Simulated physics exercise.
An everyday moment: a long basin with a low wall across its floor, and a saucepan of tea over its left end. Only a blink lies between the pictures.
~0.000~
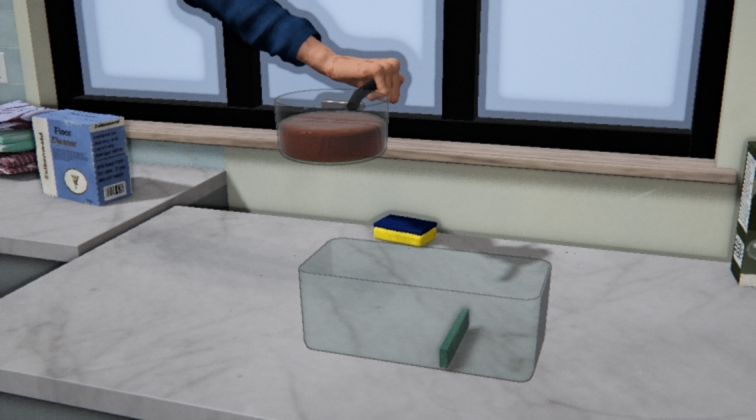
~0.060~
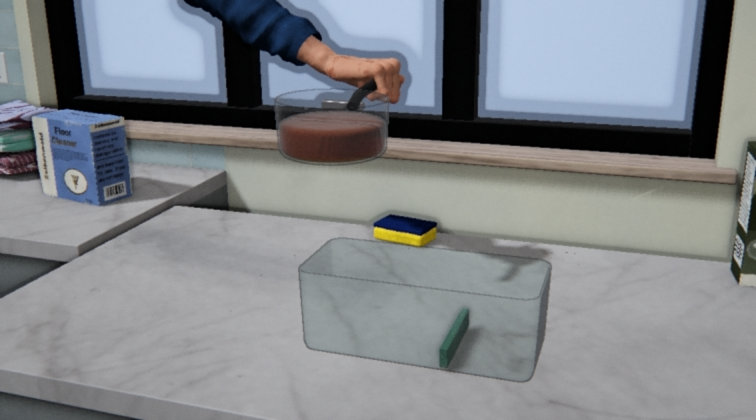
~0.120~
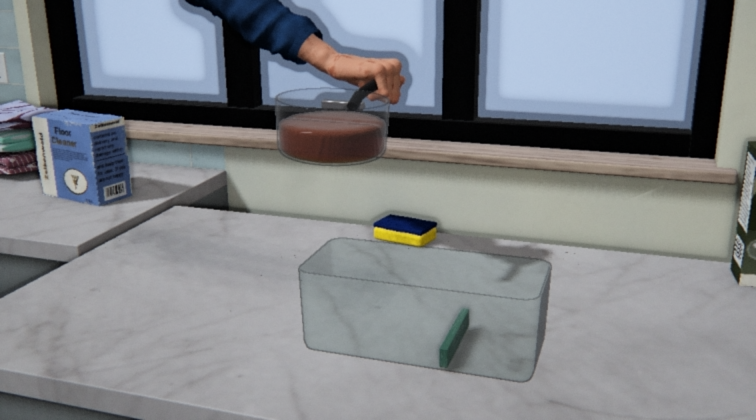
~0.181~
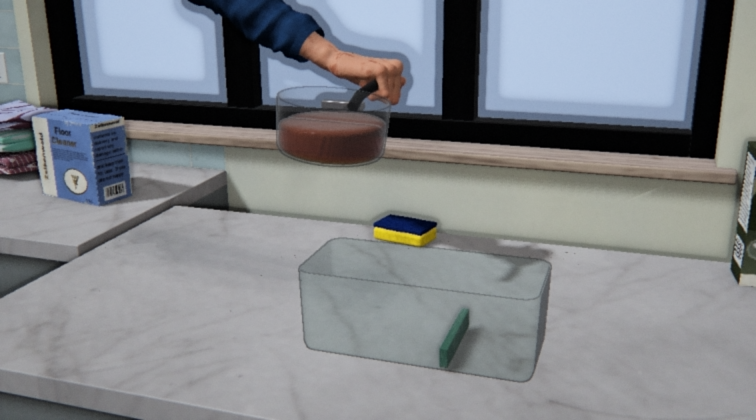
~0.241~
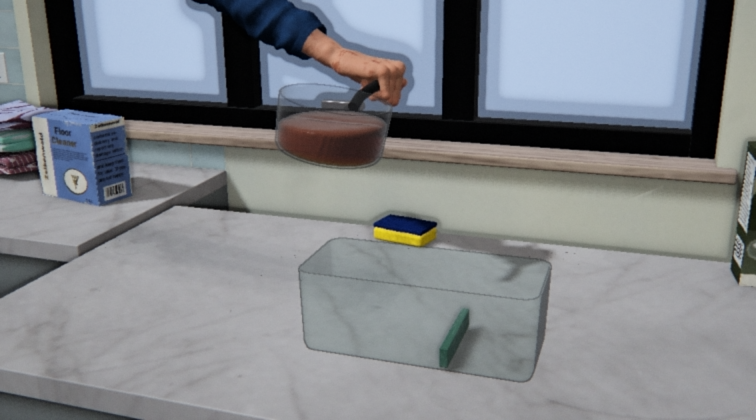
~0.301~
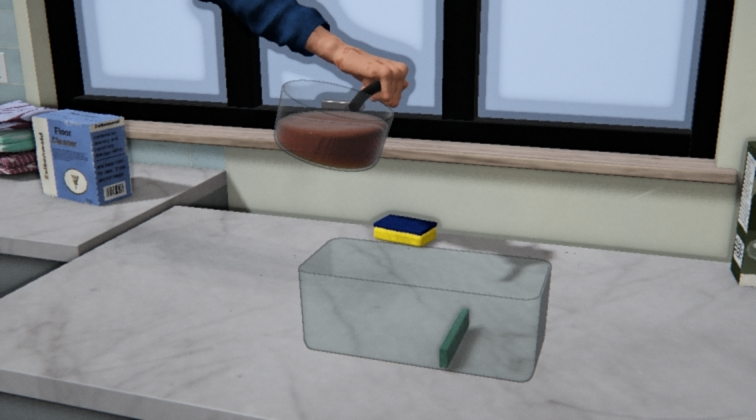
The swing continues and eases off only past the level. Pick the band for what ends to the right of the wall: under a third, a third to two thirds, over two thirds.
It comes to not even a third.
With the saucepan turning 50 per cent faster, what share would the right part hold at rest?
Some 15 per cent.
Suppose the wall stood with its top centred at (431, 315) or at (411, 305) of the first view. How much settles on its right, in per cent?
About 45 and 70 per cent.
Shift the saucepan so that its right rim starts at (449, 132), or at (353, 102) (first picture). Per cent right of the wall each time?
The first gives 65 %, the second 20 %.
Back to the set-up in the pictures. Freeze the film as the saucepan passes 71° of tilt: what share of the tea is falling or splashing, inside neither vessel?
Roughly 35 in a hundred.
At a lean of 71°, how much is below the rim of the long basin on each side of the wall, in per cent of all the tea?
Some 5 per cent left and 0 right.
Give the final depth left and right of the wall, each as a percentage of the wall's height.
Some 80 per cent left and 30 right.
Then, 0.73 s in, the tilt is 71° and 56 per cent is still to pour, 7 is left of the wall and 0 right of it.
Then, 1.04 s in, the tilt is 104° and 9 per cent is still to pour, 66 is left of the wall and 10 right of it.
Then, 1.37 s in, the tilt is 110° and 0 per cent is still to pour, 83 is left of the wall and 15 right of it.
Then, 1.72 s in, the tilt is 110° and 0 per cent is still to pour, 83 is left of the wall and 16 right of it.
Finally, 83 per cent lies left of the wall, 16 right of it and 1 outside.
